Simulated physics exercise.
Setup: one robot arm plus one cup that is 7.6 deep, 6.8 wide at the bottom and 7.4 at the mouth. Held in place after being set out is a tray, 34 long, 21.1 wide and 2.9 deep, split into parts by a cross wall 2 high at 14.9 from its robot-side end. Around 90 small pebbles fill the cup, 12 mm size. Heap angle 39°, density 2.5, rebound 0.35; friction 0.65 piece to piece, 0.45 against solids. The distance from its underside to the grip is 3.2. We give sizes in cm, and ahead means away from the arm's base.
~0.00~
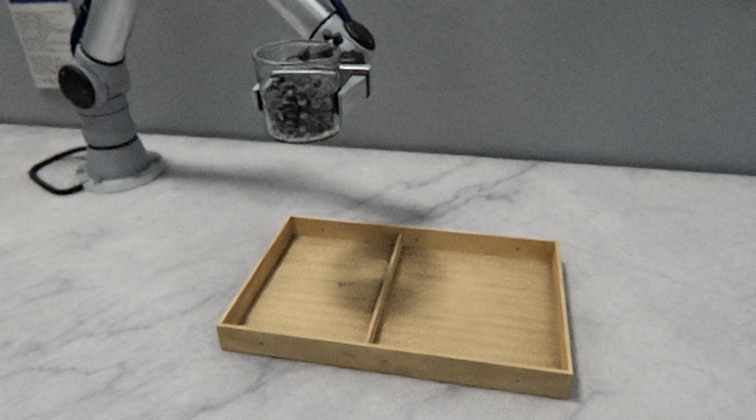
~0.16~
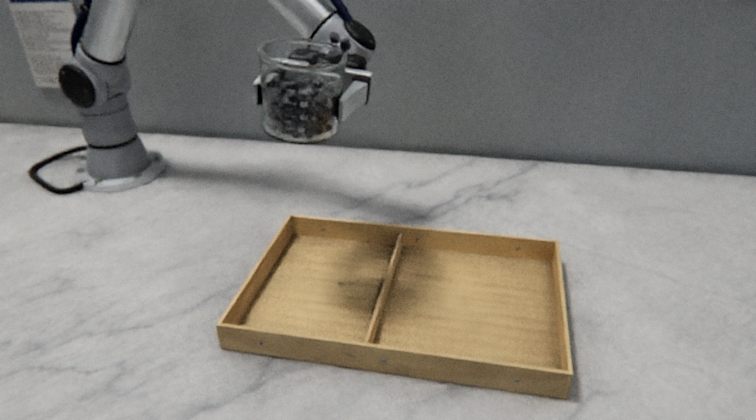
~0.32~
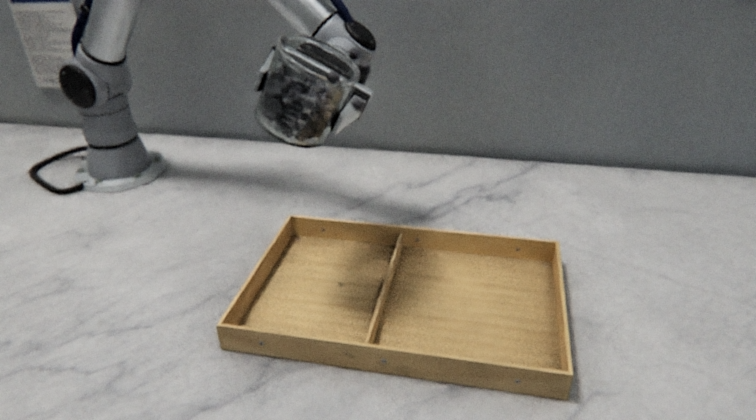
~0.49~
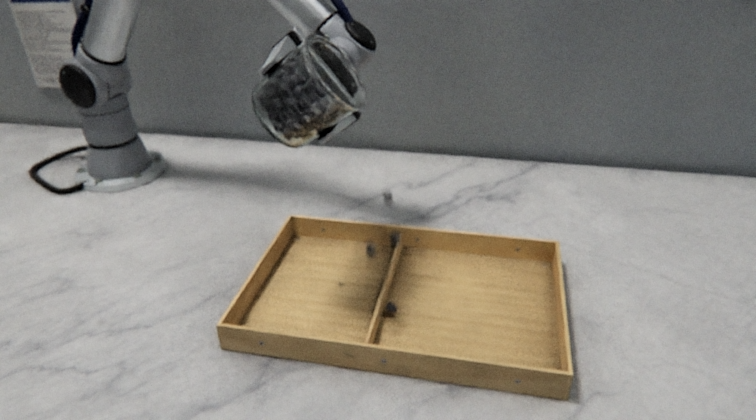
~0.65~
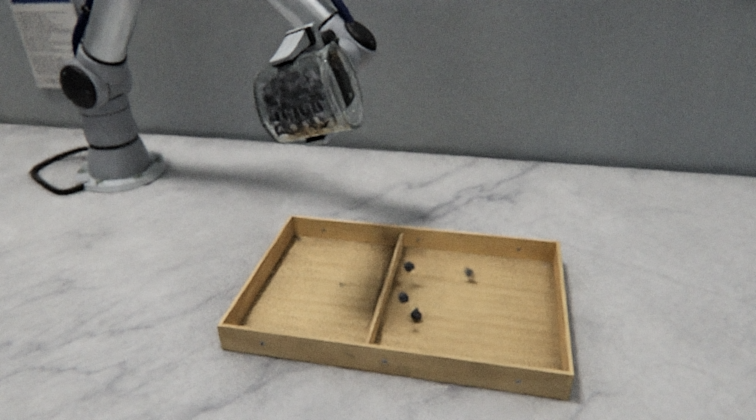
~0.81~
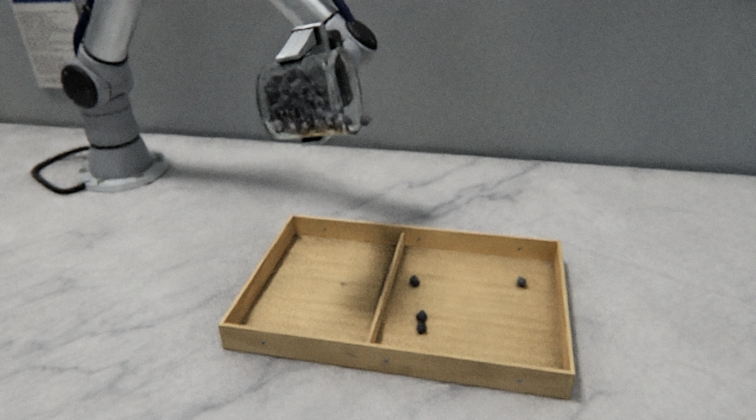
A robot arm held a clear cup of dark pebbles above a divided wooden tray and tilted it steeply forward, and a few pebbles dropped out and settled in the tray's right-hand section.
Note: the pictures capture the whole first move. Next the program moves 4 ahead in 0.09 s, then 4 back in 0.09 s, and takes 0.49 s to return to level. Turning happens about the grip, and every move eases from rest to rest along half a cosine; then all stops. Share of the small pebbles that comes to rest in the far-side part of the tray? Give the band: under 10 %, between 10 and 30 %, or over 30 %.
Band: Over 30 %.
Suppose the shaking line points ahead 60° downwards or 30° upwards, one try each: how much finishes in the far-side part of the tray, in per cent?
Some 10 and 95 per cent.
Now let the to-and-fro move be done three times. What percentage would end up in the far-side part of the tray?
Estimate for that case: 75 %.
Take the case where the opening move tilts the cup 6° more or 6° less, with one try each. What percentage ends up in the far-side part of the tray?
They would come to near 70 and 40 per cent.
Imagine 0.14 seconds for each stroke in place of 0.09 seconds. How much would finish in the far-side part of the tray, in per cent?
Estimate: Close to 20 percent.
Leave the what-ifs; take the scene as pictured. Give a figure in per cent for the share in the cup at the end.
Roughly 40 in a hundred.
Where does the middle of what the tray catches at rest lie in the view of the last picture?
(448, 304).
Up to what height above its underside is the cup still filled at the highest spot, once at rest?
I'd say near 5.0 cm from the bottom.
After 1.08 s, tilted 73° forward, highest piece 24 above the table; 41 in the cup, 5 in the far-side part, 47 in flight or on a rim.
After 1.35 s, tilted 14° forward, highest piece 27 above the table; 50 in the far-side part, 39 in the cup, 4 in the robot-side part.
After 1.68 s, level, highest piece 26 above the table; 50 in the far-side part, 39 in the cup, 4 in the robot-side part.
After 2.73 s, level, highest piece 26 above the table; 50 in the far-side part, 39 in the cup, 4 in the robot-side part.
At rest, 50 in the far-side part, 39 in the cup, 4 in the robot-side part. That is 54 % in the far-side part of the tray.
